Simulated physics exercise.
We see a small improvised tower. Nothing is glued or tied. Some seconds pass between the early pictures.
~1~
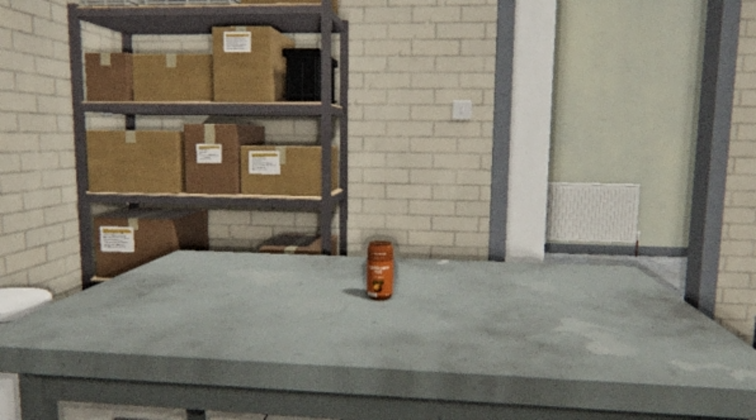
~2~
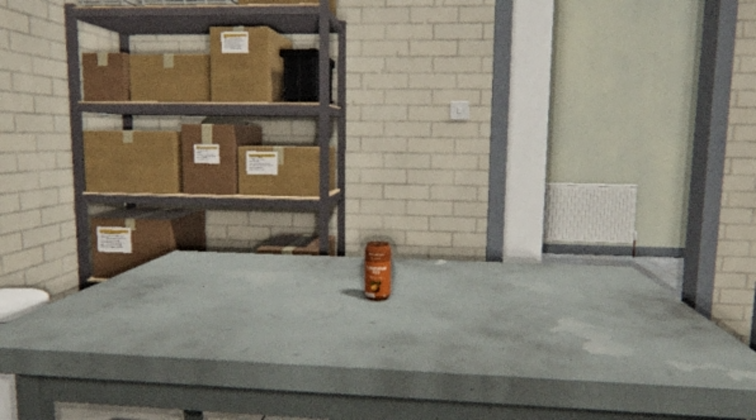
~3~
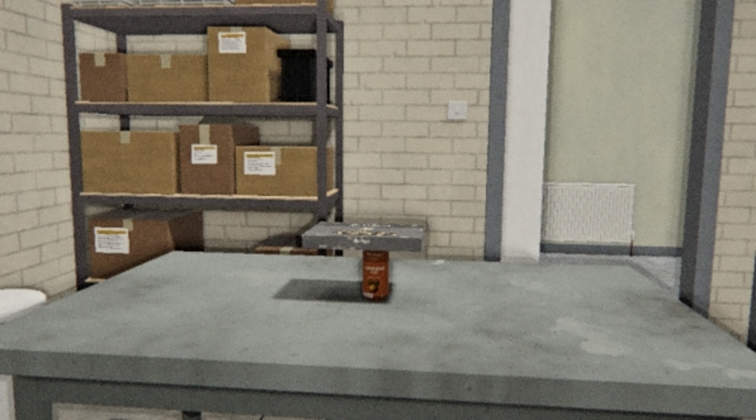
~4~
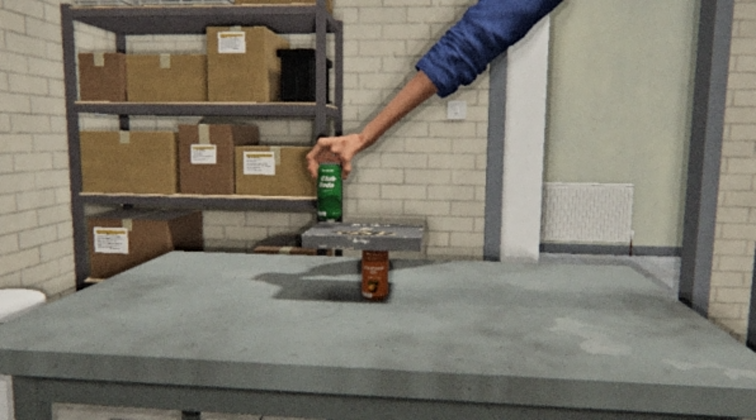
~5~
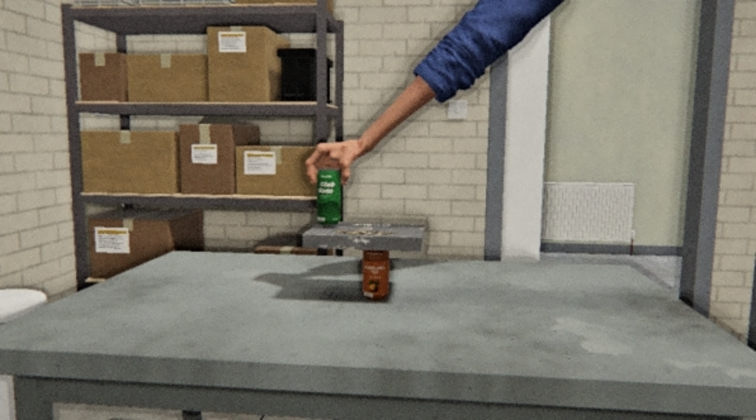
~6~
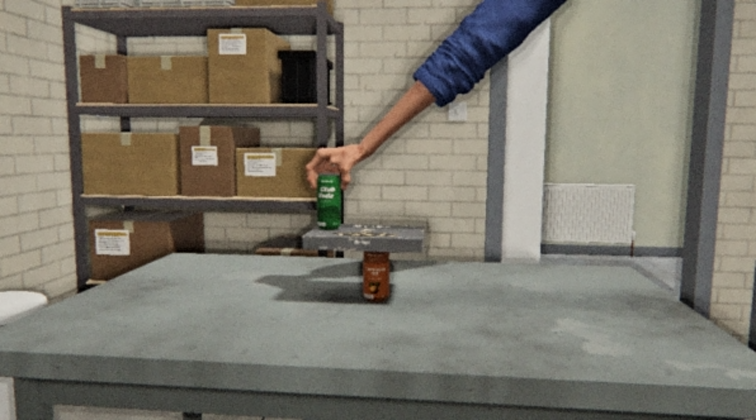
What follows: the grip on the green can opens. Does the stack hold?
It comes apart.
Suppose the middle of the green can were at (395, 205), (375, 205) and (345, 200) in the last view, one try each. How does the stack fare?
First try: It keeps its balance; second try: It holds; third try: It comes apart.
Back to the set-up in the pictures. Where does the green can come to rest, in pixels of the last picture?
Around (283, 283).
Then, 0.40 s later than the last frame, green can now fallen; grey packet tilted by 54°.
Then, 0.50 s later than the last frame, grey packet tilted by 73°.
Then, 1.00 s later than the last frame, grey packet now fallen; orange can tilted by 19°.
Then, 1.20 s later than the last frame, orange can now fallen.
When it is over, fallen, orange can, grey packet and green can. End places, in pixels of the last picture, green can near (283, 284). The stack gives way.
